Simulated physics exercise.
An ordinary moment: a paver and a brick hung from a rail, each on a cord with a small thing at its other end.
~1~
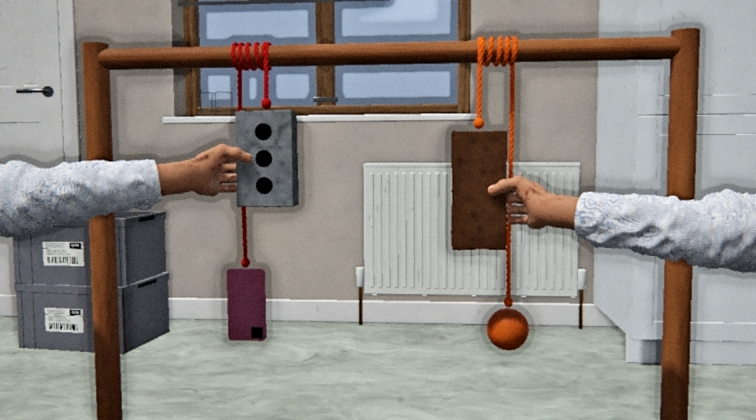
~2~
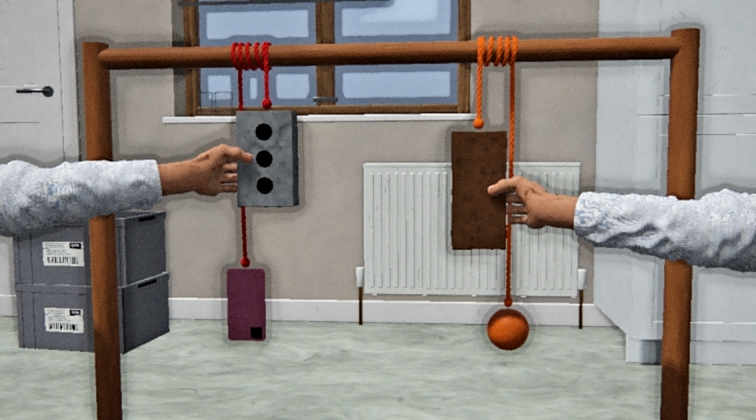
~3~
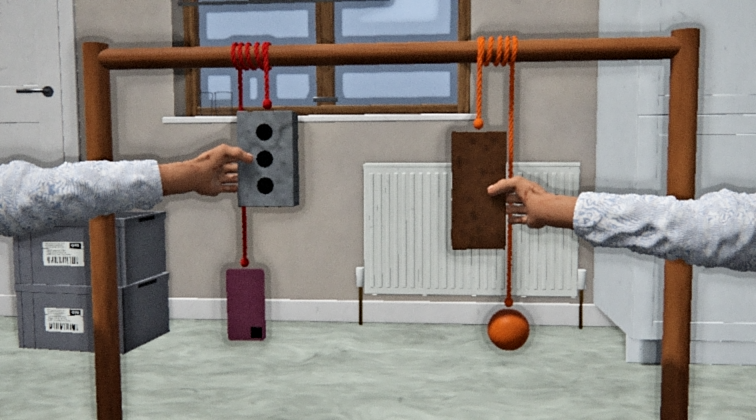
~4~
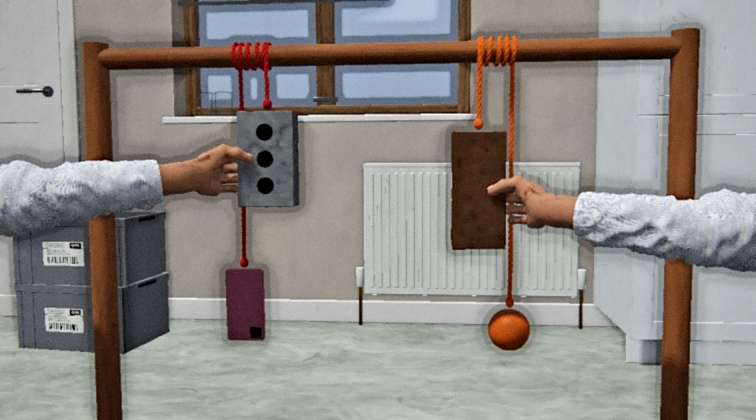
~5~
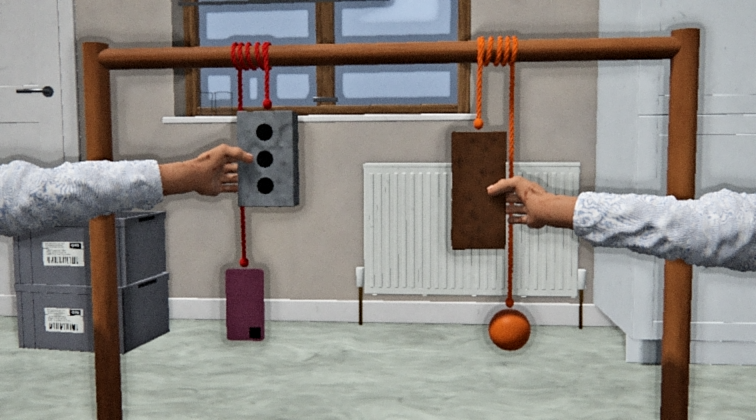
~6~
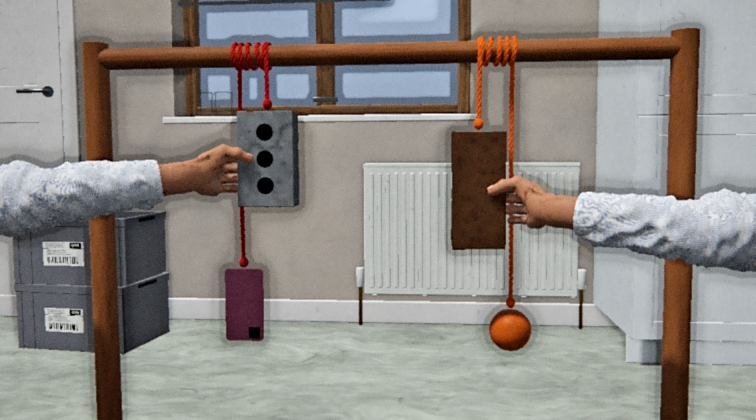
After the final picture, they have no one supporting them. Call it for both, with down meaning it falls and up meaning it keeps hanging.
Paver - up; brick - up.
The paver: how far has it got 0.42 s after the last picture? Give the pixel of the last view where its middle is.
Somewhere near (266, 126).
Then, 0.42 s later than the last view, paver in the air near (265, 126); brick in the air near (481, 167).
Then, 0.86 s later than the last view, paver in the air near (266, 142); brick in the air near (475, 182).
Finally, paver in the air near (264, 146); brick in the air near (482, 182). The paver keeps its height and the brick stays hanging.
